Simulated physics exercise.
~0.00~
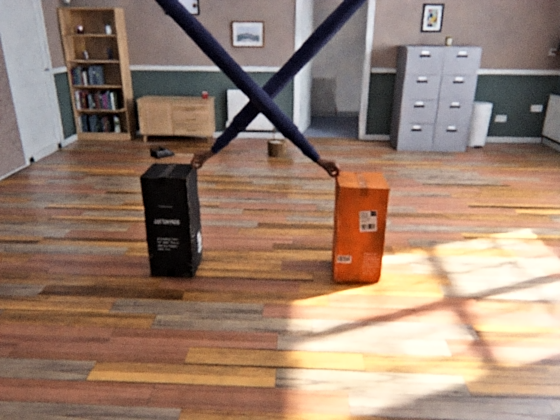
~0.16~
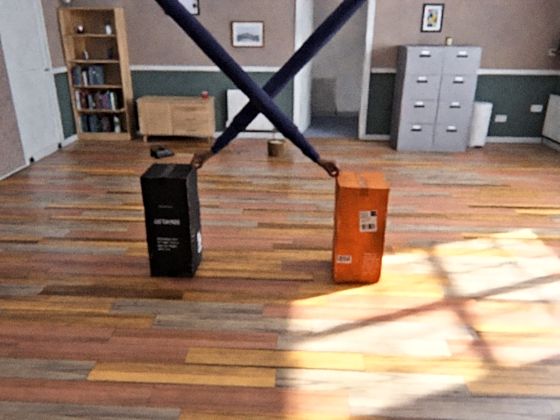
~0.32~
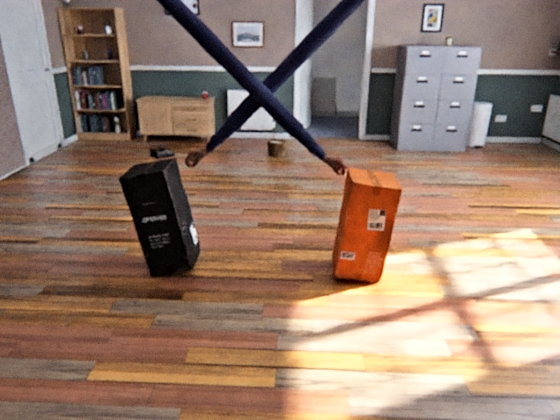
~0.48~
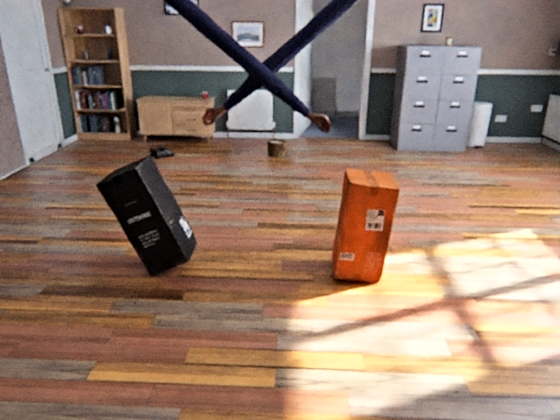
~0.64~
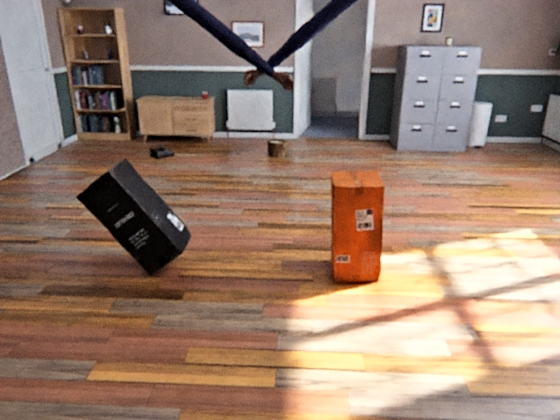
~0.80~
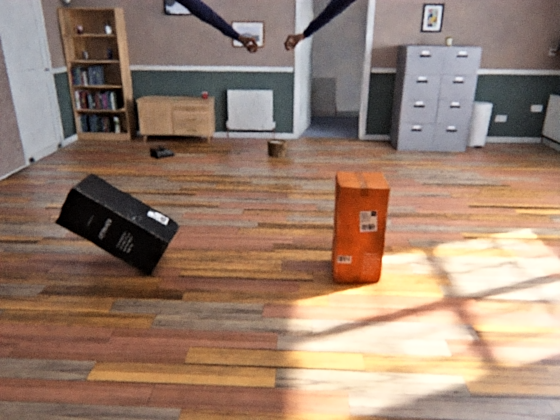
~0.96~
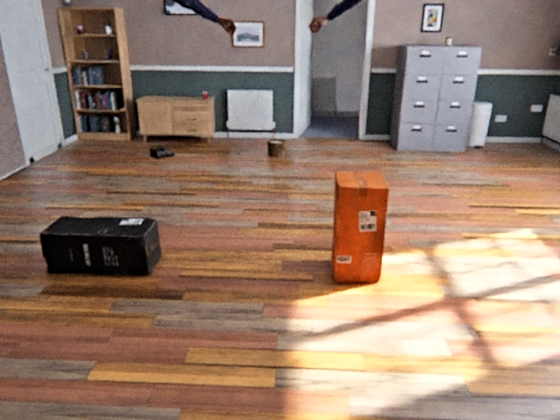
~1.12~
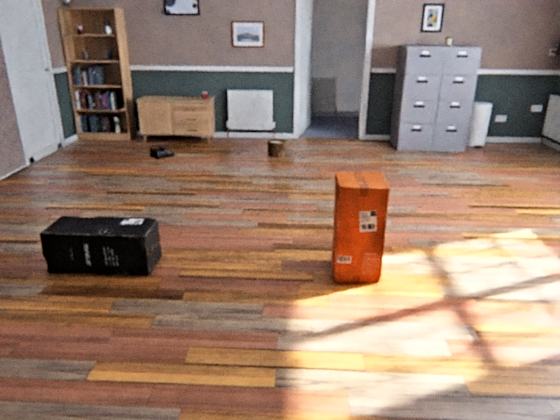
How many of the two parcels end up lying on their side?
One parcel ends up on its side, the black one, while the orange parcel stays standing.
